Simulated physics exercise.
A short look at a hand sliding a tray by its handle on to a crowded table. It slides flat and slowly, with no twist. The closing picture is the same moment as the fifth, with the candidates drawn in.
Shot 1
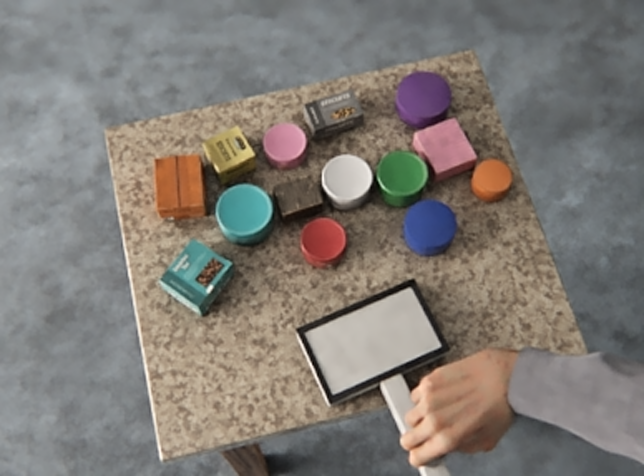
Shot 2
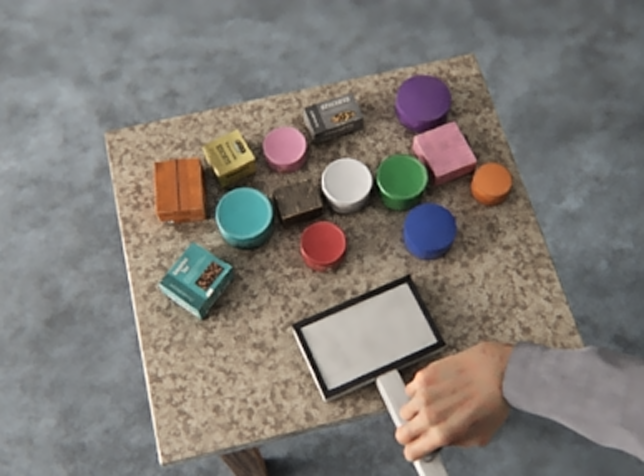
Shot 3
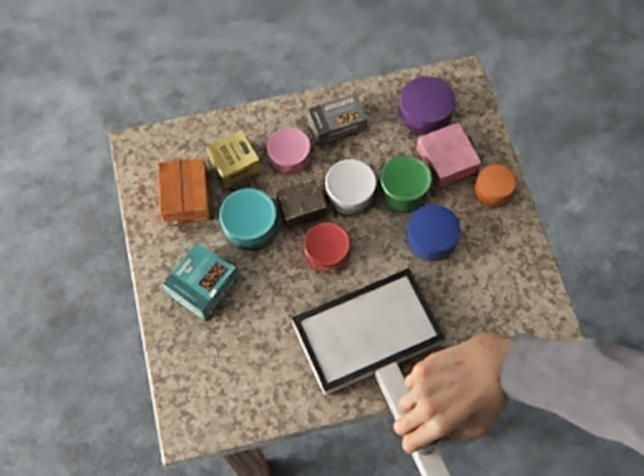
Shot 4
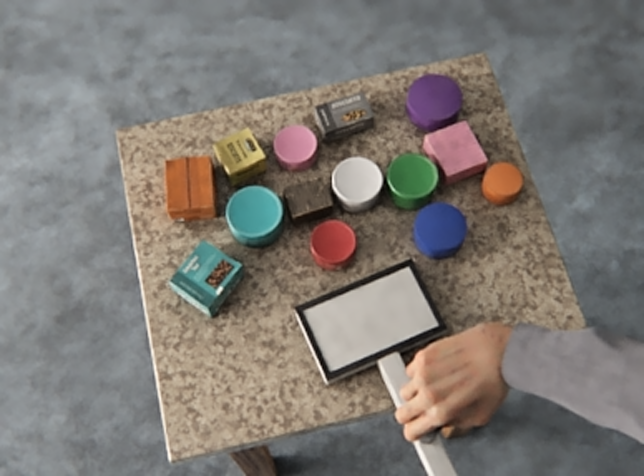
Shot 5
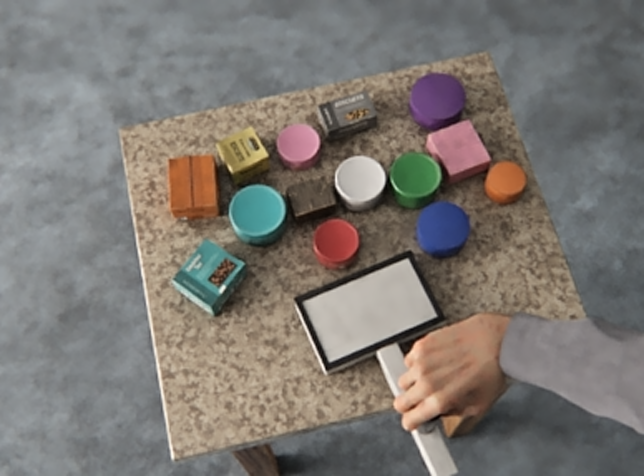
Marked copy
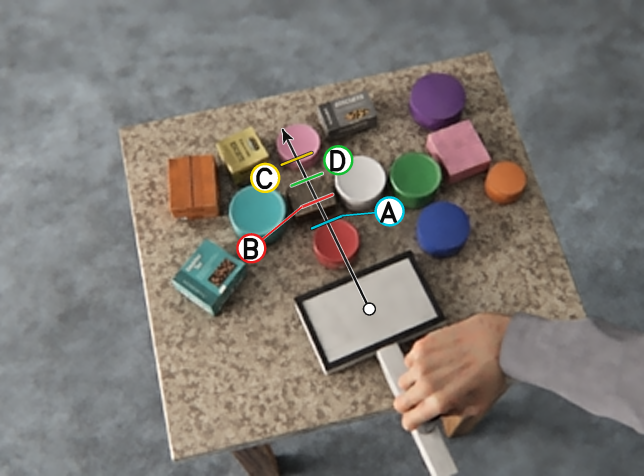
A hand gripped the handle of a white, dark-edged tray and slowly slid it flat a short way up the speckled table, toward the colourful round tubs and small boxes, which stayed put.
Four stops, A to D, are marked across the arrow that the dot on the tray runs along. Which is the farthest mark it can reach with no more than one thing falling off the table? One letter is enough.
Mark D.
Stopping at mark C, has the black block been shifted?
Yes.
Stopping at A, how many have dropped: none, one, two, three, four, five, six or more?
By then, none.
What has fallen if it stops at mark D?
The pink jar goes over.
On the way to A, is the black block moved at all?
Yes.
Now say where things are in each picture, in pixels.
Turquoise packet (198, 277); pink block (444, 151); red tub (323, 243), in the first picture.
Tray (368, 335); grey packet (334, 118), in the second picture.
Tray (368, 328); black block (302, 204), in the third picture.
Tray (370, 318); white tub (357, 185), in the fourth picture.
Tray (369, 309); turquoise jar (259, 216); pink jar (299, 148); blue pot (443, 230), in the fifth picture.
On the marked copy, A at (327, 222); B at (317, 201); C at (297, 159); D at (307, 179); the arrow from (369, 309) to (283, 130); the white dot at (369, 309).
Following D. Soon after the start, tray (344, 262); pink jar (297, 144); black block (300, 179).
Later, tray (322, 215); pink jar (280, 101); grey packet (346, 111).
In the end, tray (307, 184); pink jar over the edge; yellow packet (226, 109); one fallen.
As for the rest, A is within the limit but short; B is within the limit but short; C drops three.
